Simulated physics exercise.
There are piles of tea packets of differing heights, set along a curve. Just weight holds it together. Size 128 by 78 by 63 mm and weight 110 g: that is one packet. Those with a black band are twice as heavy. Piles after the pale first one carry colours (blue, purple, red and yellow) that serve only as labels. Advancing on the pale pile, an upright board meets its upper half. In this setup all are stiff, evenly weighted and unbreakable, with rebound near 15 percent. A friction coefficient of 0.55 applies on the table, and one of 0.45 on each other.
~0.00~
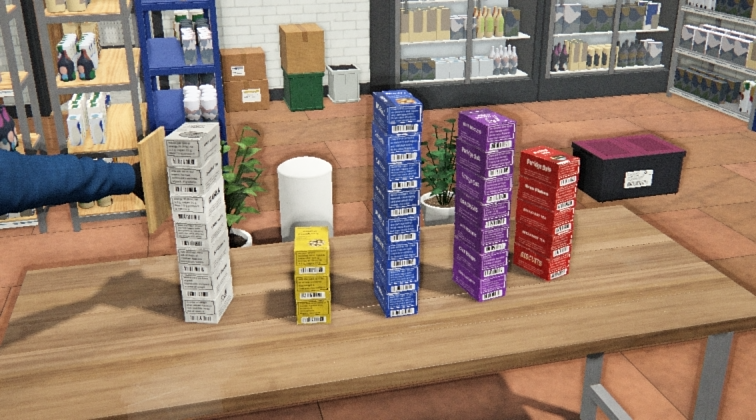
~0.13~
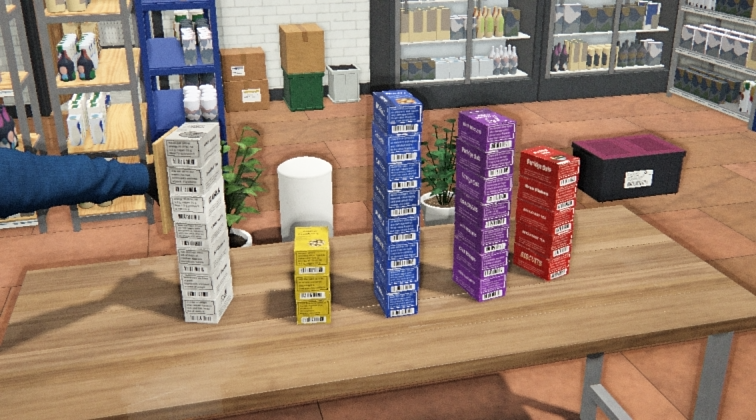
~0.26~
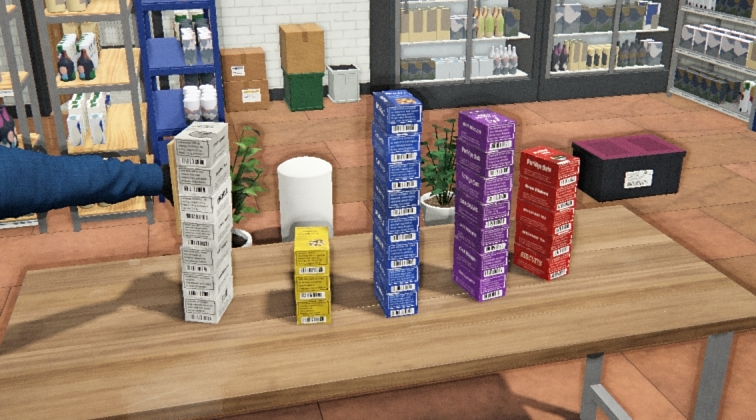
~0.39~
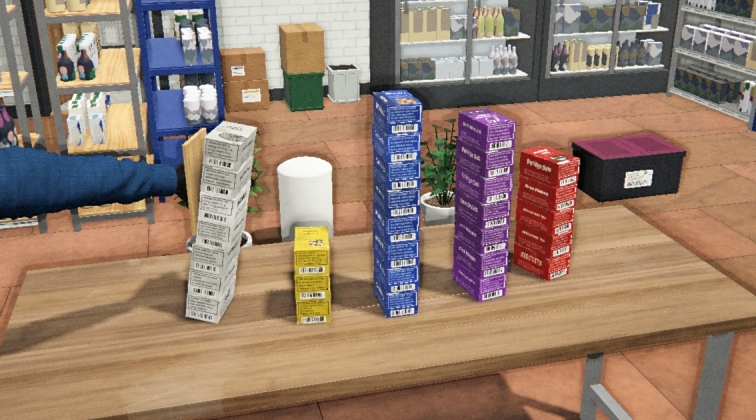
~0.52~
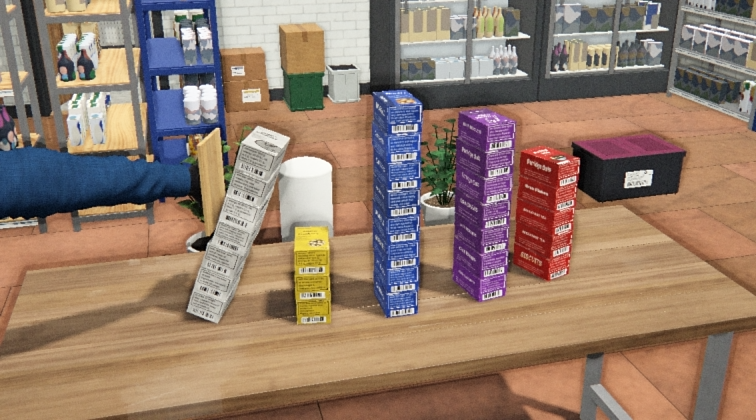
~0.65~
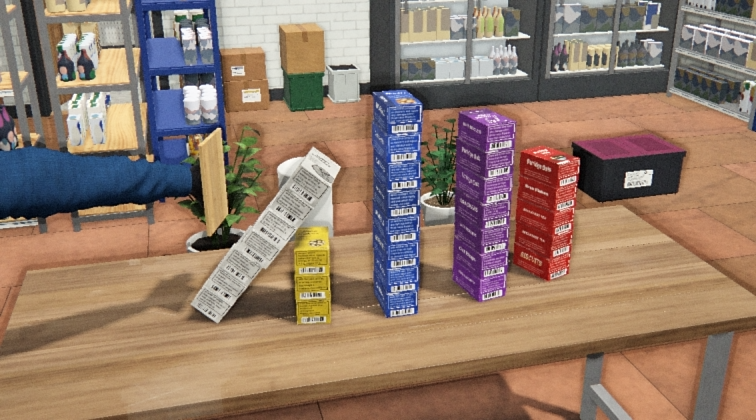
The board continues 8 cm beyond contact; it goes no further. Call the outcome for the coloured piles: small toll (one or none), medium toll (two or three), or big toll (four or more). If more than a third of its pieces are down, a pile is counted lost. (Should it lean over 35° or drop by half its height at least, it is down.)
A small toll.
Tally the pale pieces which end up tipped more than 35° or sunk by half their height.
That makes 7 in all.
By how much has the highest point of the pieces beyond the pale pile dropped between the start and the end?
I make it close to 0 cm.
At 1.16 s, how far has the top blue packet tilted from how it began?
Roughly 0°.
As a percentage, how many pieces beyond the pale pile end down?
It works out at roughly 0 per cent.
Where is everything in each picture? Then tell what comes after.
In the first frame (pixels give the middle of a visible side), board (144, 177) 50 mm short; top yellow packet (312, 262); top purple packet (472, 131); none of the others has stirred.
Board (158, 178) 18 mm short; top blue packet (405, 119), in the second frame.
Board (173, 178) 15 mm in; top red packet (538, 169), in the third frame.
Board (188, 179) 47 mm in, top of the pale pile leaning 11°; top red packet (538, 169); none of the others has stirred, in the fourth frame.
Board (202, 179) 8 cm in, top of the pale pile leaning 21°; top red packet (538, 169); none of the others has stirred, in the fifth frame.
Board (204, 179) 8 cm in, stopped, top of the pale pile leaning 38°; top yellow packet (312, 262); top red packet (538, 169); none of the others has stirred, in the sixth frame.
After 0.71 s, 7 of the pale pile down; none of the 23 other packets down, 1 disturbed; top yellow packet 8 mm from its place.
After 0.82 s, 7 of the pale pile down; none of the 23 other packets down, 7 disturbed; top yellow packet 35 mm from its place; top blue packet 8 mm from its place.
After 1.16 s, 7 of the pale pile down; none of the 23 other packets down, 4 disturbed; top yellow packet 44 mm from its place.
In the end (1.7 s), 7 of the pale pile down; none of the 23 other packets down, 3 disturbed; top yellow packet 44 mm from its place; top blue packet unmoved. No coloured pile is wrecked. From the last view, middles, top yellow packet near (331, 251), top blue packet near (398, 111).
